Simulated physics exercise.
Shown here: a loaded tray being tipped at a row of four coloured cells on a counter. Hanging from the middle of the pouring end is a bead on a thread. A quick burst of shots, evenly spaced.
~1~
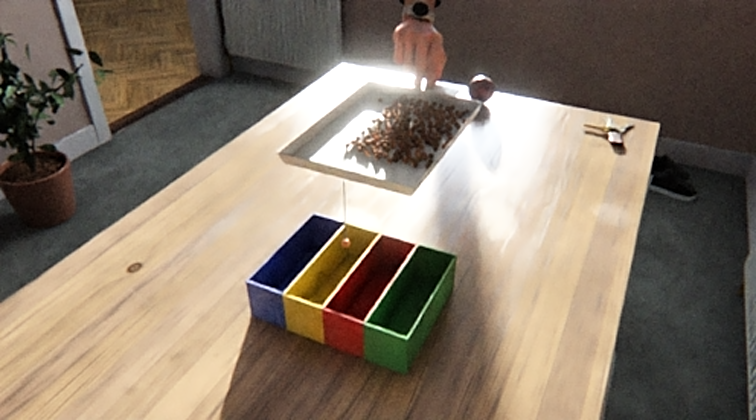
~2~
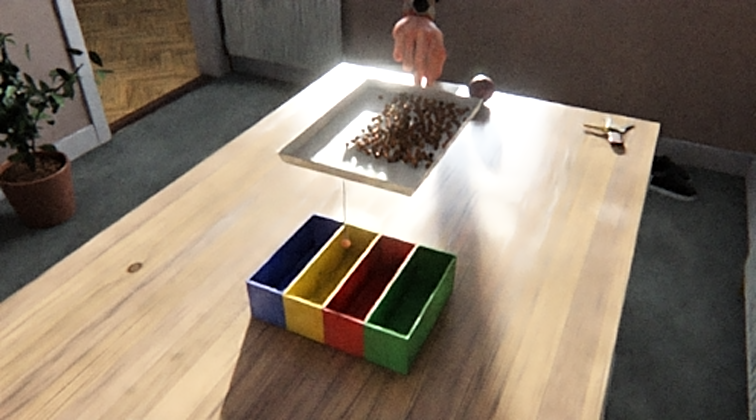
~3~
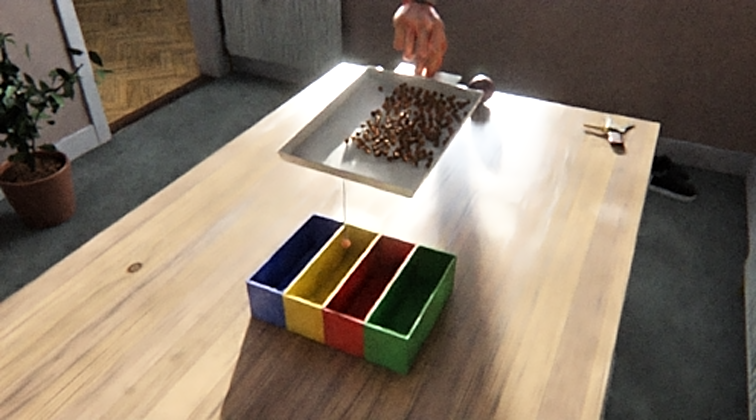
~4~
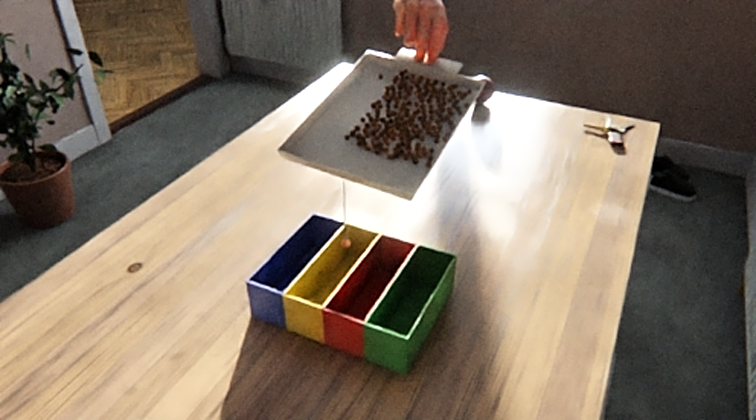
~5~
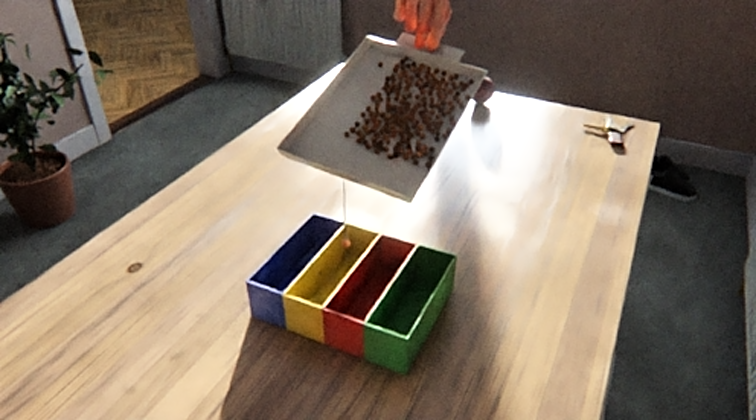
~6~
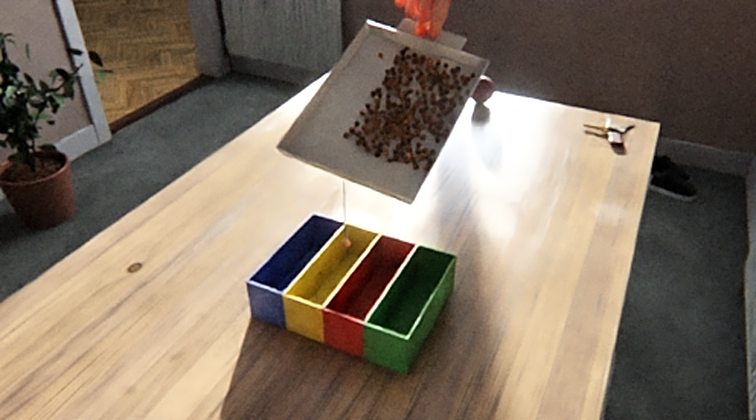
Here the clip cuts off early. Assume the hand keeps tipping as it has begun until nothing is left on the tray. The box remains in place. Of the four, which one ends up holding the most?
The green one.
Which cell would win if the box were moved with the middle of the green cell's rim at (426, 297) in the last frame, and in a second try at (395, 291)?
With the first placing it's the red cell, with the second it's the green one.
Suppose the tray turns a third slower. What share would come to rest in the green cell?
Estimate: Around 70%.
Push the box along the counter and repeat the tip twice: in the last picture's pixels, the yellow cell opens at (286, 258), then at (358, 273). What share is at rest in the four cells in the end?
You'd get near 20 percent first and near 100 percent next.
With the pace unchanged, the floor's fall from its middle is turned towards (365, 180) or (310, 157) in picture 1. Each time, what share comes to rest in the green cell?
That comes to 40 per cent the first time and 0 per cent the second.
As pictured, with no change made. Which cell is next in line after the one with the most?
Runner-up: Red.
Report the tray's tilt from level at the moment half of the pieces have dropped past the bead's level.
I'd say close to 75 degrees.
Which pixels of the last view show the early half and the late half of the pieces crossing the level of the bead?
It goes through near (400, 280) first, then near (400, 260).
Shortly afterwards, tray tipped steeply; near half on the tray; a little in the green cell; a little in the red cell; near a quarter falling or outside the box.
Next, tray tipped past a quarter turn; only a few on the tray; near two thirds in the green cell; near a third in the red cell; only a few in the yellow cell; a little falling or outside the box.
Some moments later, tray tipped past a quarter turn; near two thirds in the green cell; near a third in the red cell; only a few in the yellow cell; only a few falling or outside the box.
In the end, tray tipped past a quarter turn; near two thirds in the green cell; near a third in the red cell; only a few in the yellow cell; none at all in the blue cell; only a few outside the box.
